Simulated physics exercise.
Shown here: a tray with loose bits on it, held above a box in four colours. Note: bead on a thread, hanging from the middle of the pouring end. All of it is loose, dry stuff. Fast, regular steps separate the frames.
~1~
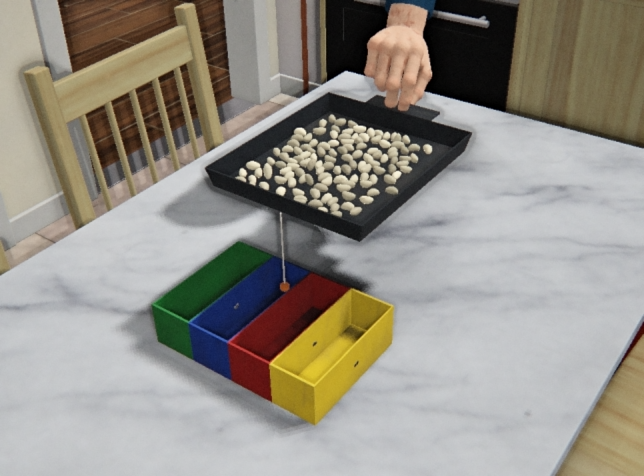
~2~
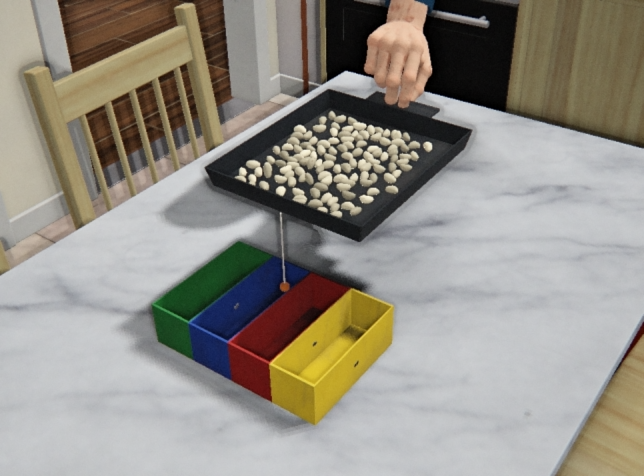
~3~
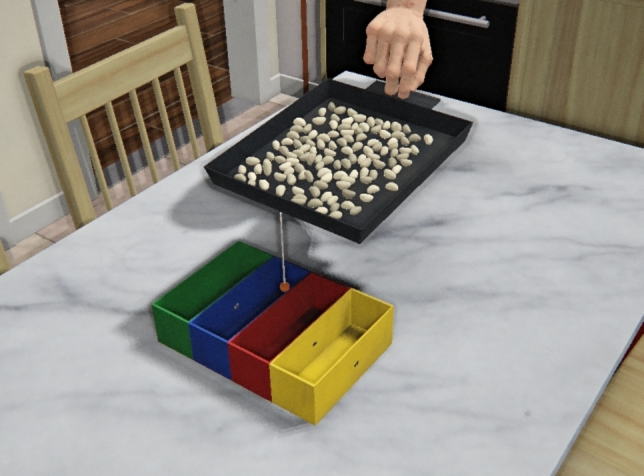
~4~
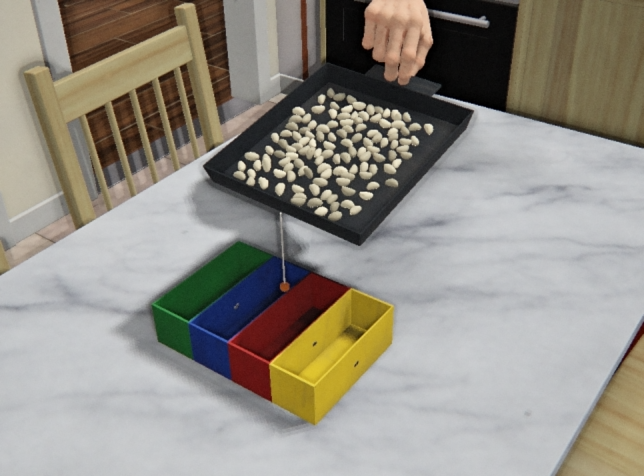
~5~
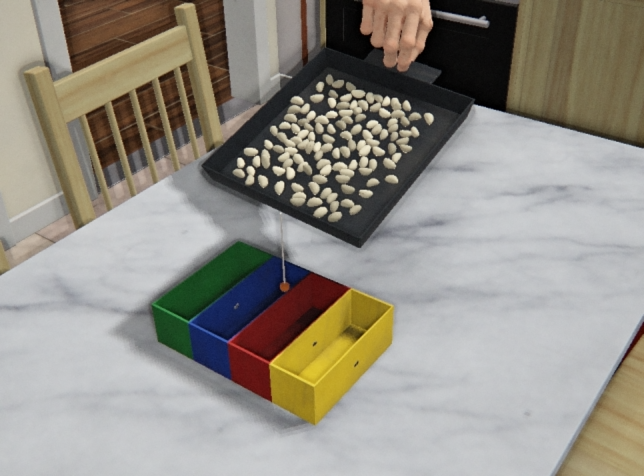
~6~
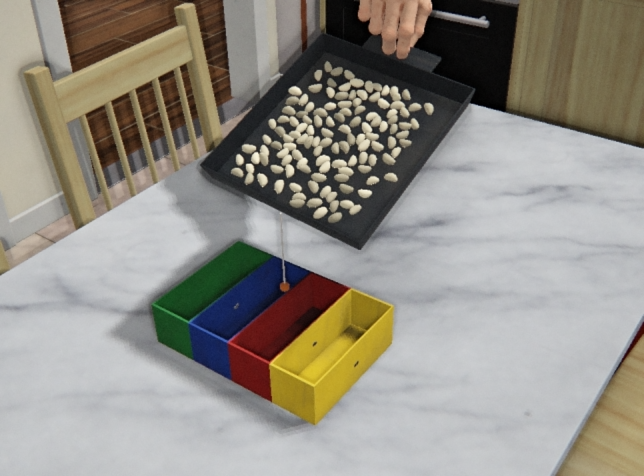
A black tray of white beans, held by a hand at its far edge above a green, blue, red and yellow box, stays level at first, then gradually tilts toward its near right corner as the far side rises.
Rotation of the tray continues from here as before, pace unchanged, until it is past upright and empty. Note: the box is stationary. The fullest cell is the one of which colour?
The fullest cell is the yellow one.
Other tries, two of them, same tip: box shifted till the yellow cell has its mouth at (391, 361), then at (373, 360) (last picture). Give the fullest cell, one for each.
The first time red comes out on top, the second time red.
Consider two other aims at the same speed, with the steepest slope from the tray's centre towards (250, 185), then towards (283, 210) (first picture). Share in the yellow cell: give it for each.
Around 0 per cent first, around 20 per cent next.
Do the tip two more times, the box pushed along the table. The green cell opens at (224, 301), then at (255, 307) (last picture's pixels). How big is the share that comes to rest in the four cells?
100 and 100 in a hundred, in turn.
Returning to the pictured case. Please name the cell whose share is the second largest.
The red one.
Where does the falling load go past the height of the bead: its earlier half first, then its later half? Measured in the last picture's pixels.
(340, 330) first, (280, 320) later.
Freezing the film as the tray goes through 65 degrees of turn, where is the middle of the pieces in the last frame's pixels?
Roughly at (314, 186).
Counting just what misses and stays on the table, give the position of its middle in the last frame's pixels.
Estimate: Around (350, 453).
Shortly afterwards, tray tipped steeply; all but a few on the tray; only a few falling or outside the box.
Next, tray tipped past a quarter turn; the bulk on the tray; a little in the yellow cell; only a few in the red cell; a little falling or outside the box.
Some moments later, tray tipped past a quarter turn; near half in the yellow cell; near a third in the red cell; a little in the blue cell; near a quarter falling or outside the box.
In the end, tray tipped past a quarter turn; near half in the yellow cell; near a third in the red cell; a little in the blue cell; none at all in the green cell; near a quarter outside the box.
